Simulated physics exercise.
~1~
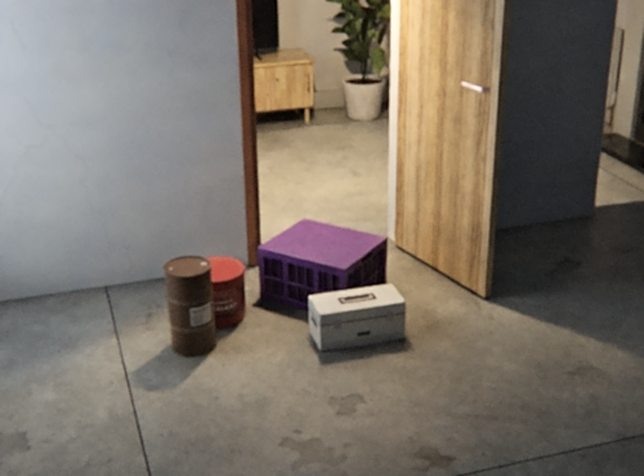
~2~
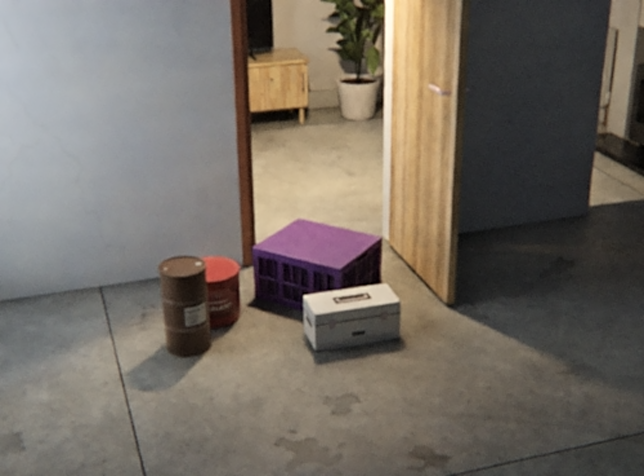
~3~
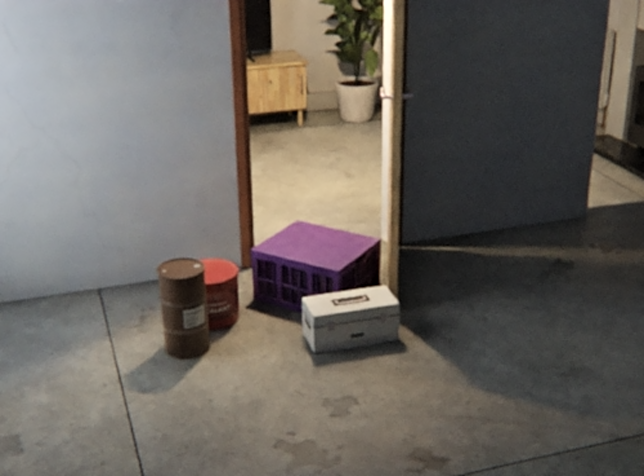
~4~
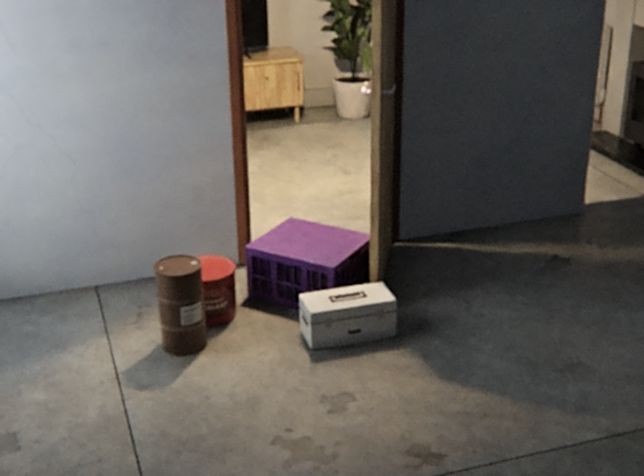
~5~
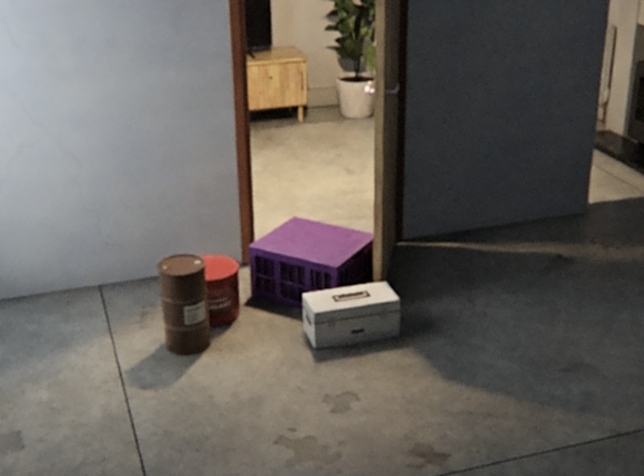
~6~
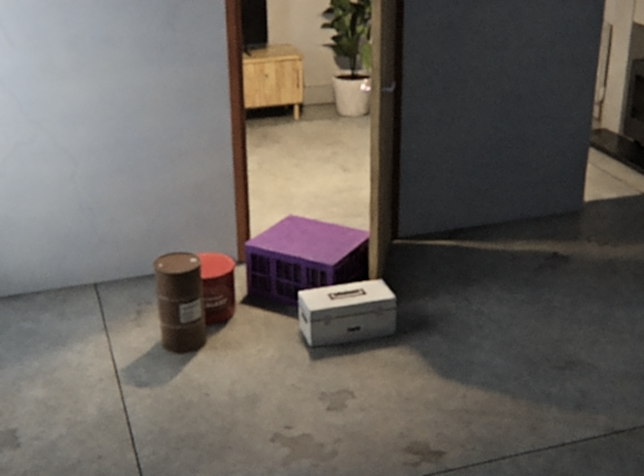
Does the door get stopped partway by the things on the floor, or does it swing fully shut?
It gets stopped partway. The door jams by the purple crate and is still well open at the end.
